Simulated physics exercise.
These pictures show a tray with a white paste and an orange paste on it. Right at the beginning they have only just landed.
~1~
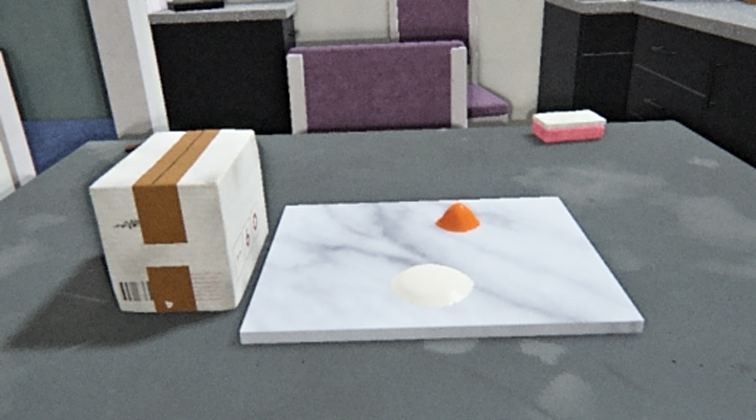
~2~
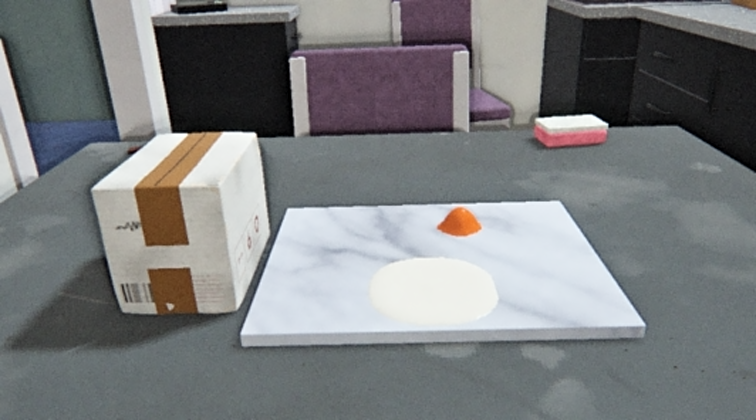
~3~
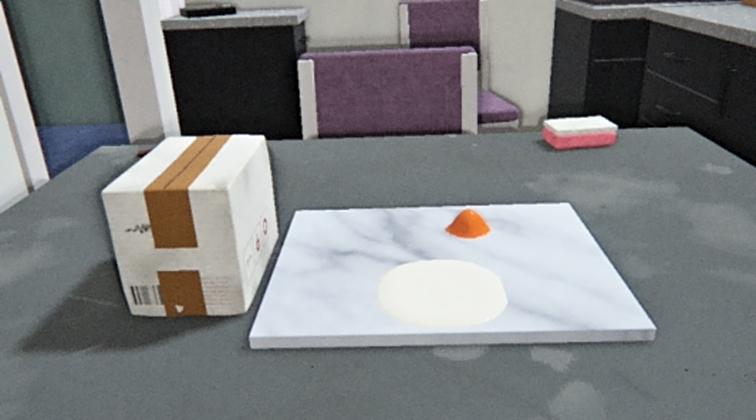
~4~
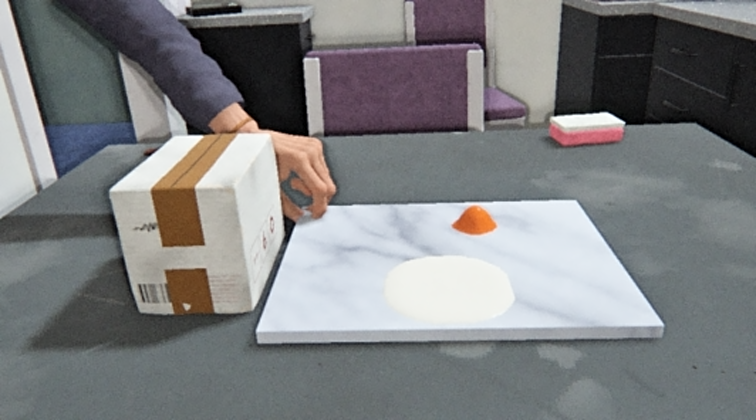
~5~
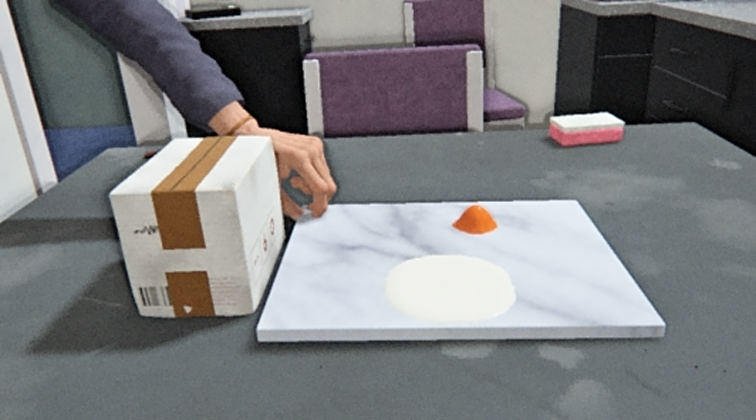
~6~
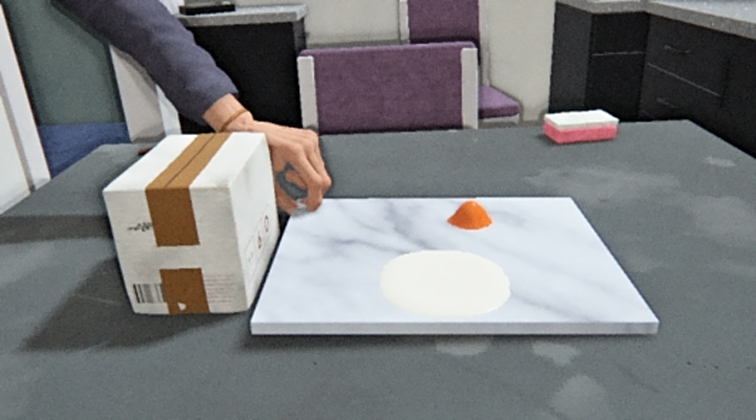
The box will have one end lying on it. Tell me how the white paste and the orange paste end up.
It turns out the white paste drops off and the orange paste hangs on.
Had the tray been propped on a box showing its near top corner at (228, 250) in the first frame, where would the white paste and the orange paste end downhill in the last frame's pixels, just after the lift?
(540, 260) and (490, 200).
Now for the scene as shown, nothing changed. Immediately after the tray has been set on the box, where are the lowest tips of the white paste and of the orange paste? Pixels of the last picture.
I'd say close to (599, 265) for the first and close to (505, 186) for the second.
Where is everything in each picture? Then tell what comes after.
The tray lies flat; white paste (431, 280) a low mound; orange paste (458, 213) a tall heap; box (165, 253), in the first picture.
They settle; white paste (432, 288) spread thin; orange paste (460, 216) a tall heap, in the second picture.
At rest; white paste (441, 290) spread thin; orange paste (468, 219) a tall heap, in the third picture.
A hand takes the end; white paste (447, 286) spread thin; orange paste (475, 215) a tall heap, in the fourth picture.
The end is rising; white paste (448, 285) spread thin; orange paste (476, 214) a tall heap, in the fifth picture.
The tray slopes by about 2°; white paste (443, 279) spread thin; orange paste (471, 210) a tall heap; box (178, 255), in the sixth picture.
Soon after, slope about 24°; the white paste has crept down a long way; the orange paste has not moved.
Later, the white paste is dripping off the low end; the orange paste has not moved.
In the end, slope about 24°; the white paste is dripping off the low end; the orange paste has not moved.
